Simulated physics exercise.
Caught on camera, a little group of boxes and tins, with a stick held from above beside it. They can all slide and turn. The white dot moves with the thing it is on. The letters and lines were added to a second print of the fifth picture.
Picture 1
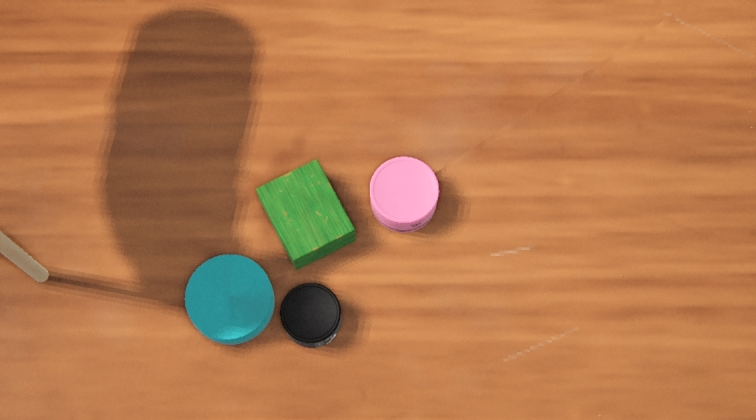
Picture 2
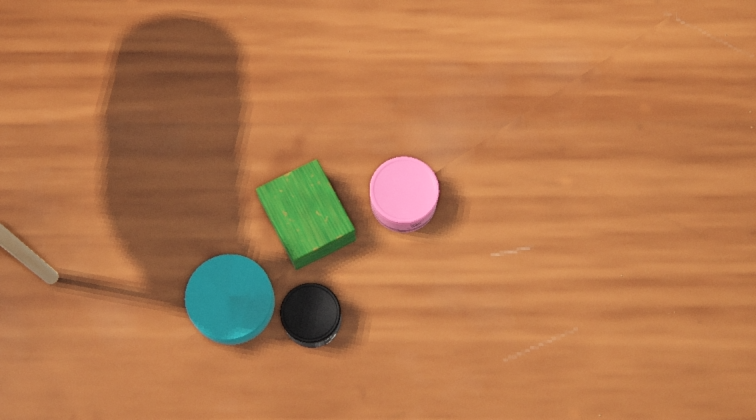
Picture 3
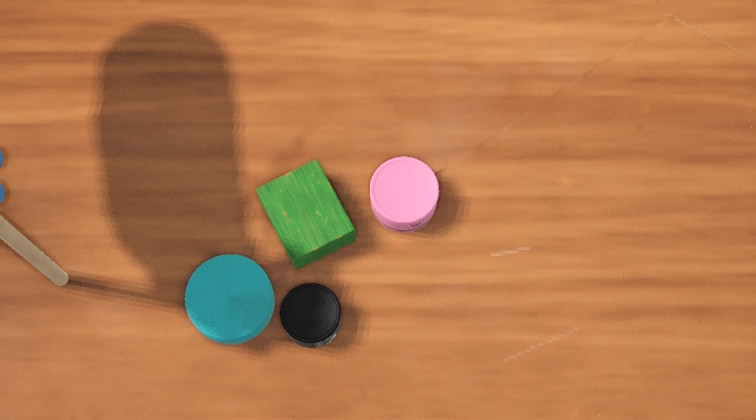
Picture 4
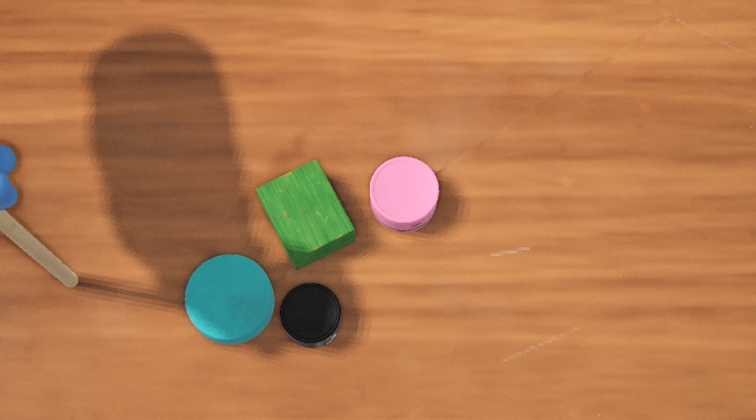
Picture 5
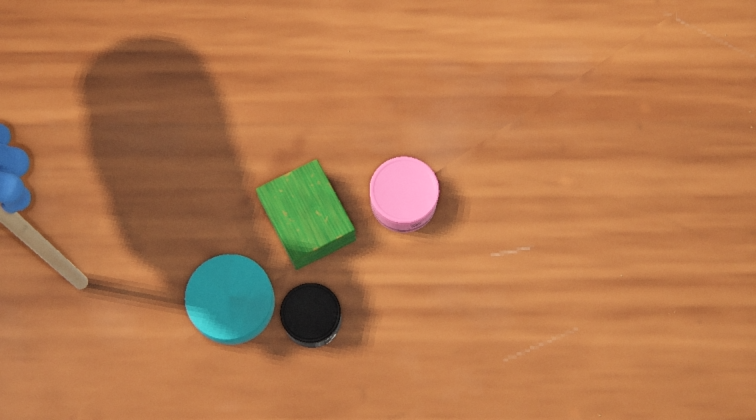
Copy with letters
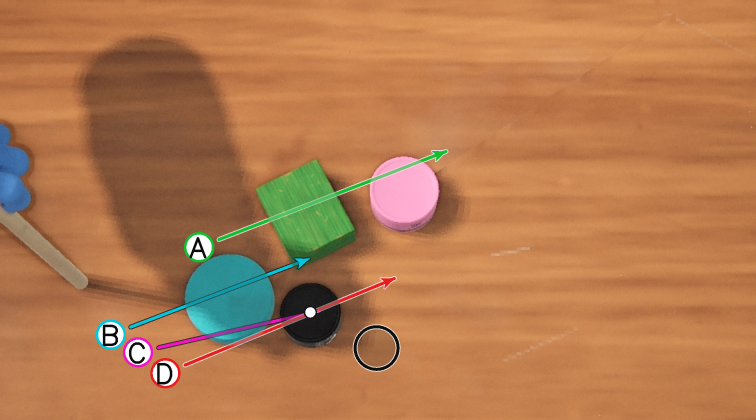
The video shows a stick with a blue end moving in from the left toward a turquoise tin, which sits beside a black jar, a green block and a pink tub, all motionless on a wooden surface.
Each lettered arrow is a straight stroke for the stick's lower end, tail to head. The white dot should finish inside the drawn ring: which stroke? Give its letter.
B is the one.
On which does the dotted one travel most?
Stroke D.
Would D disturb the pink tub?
On that stroke, no.
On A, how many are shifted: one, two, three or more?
Two.
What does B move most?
The turquoise tin.
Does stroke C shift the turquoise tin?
Yes.
On the copy, A from (219, 240) to (446, 151); B from (130, 327) to (309, 259); C from (158, 348) to (319, 311); D from (185, 365) to (395, 278); the ring at (376, 348); the white dot at (310, 312).
On B. First, foot of the stick (196, 303); black jar (314, 316); turquoise tin (245, 297).
Then, foot of the stick (261, 279); black jar (363, 337); turquoise tin (304, 293).
Finally, foot of the stick (309, 259); black jar (375, 352); turquoise tin (323, 302); the dot on the black jar is in the ring.
By contrast, A leaves the dotted thing at (311, 316); C leaves the dotted thing at (355, 314); D leaves the dotted thing at (411, 308).
